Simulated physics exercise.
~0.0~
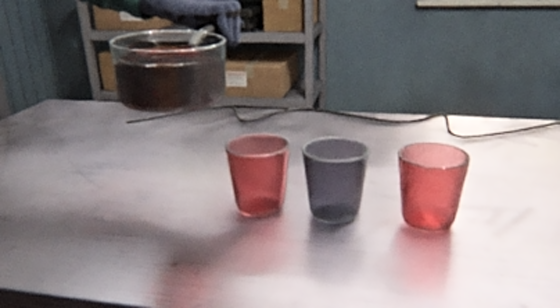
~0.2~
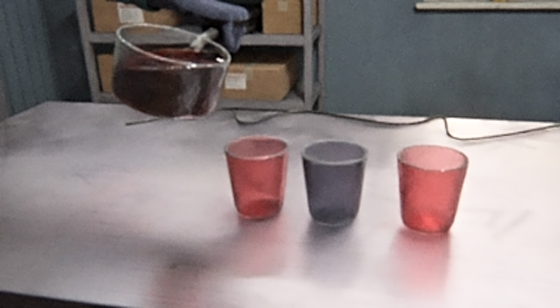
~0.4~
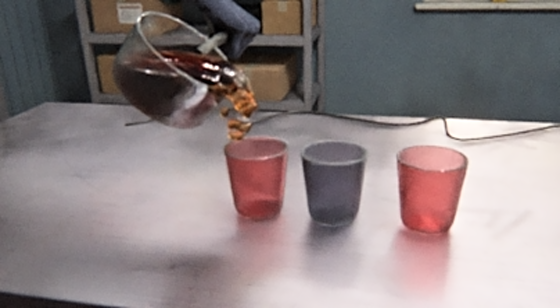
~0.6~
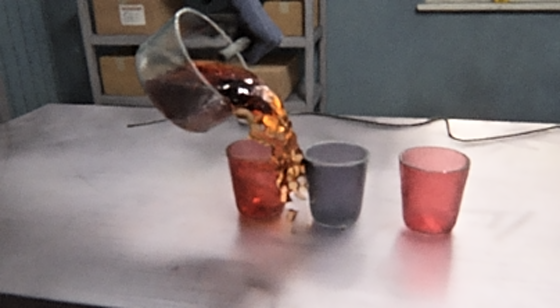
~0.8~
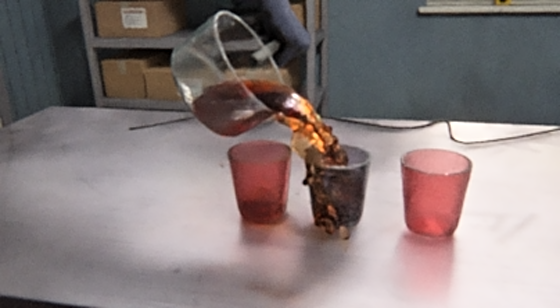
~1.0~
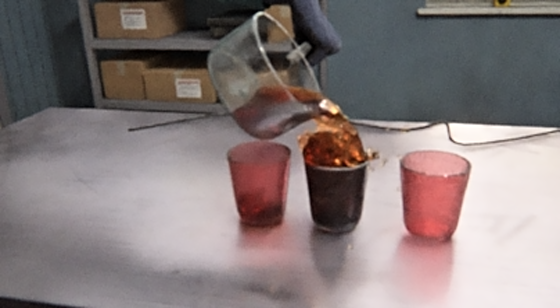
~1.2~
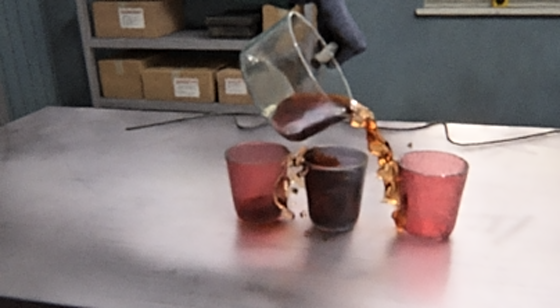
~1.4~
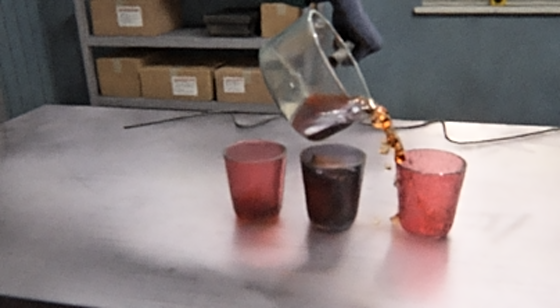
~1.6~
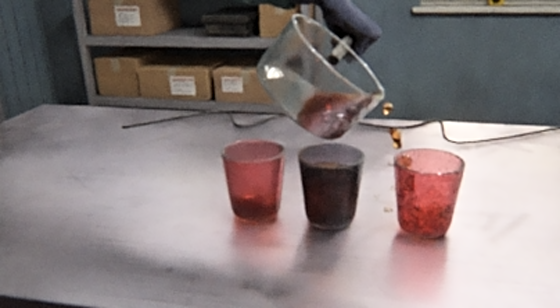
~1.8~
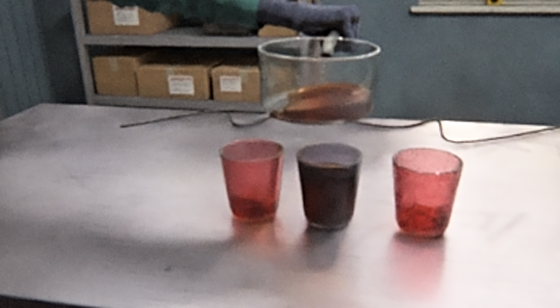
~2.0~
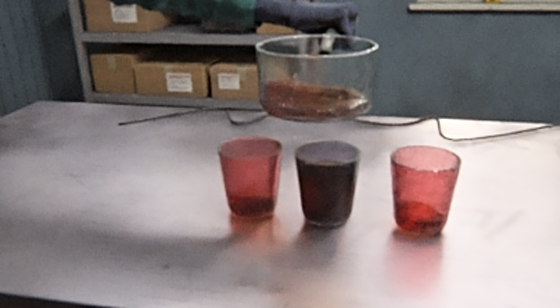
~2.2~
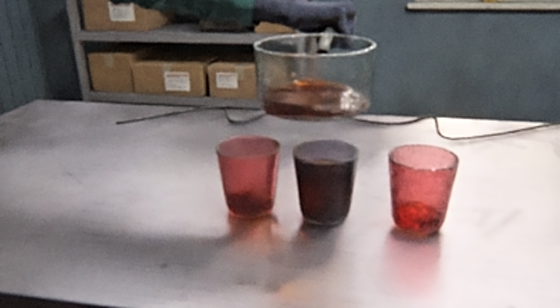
Glass pot tilting and moving right above three tumblers, pouring and spilling dark tea, then levelling with some tea left inside.
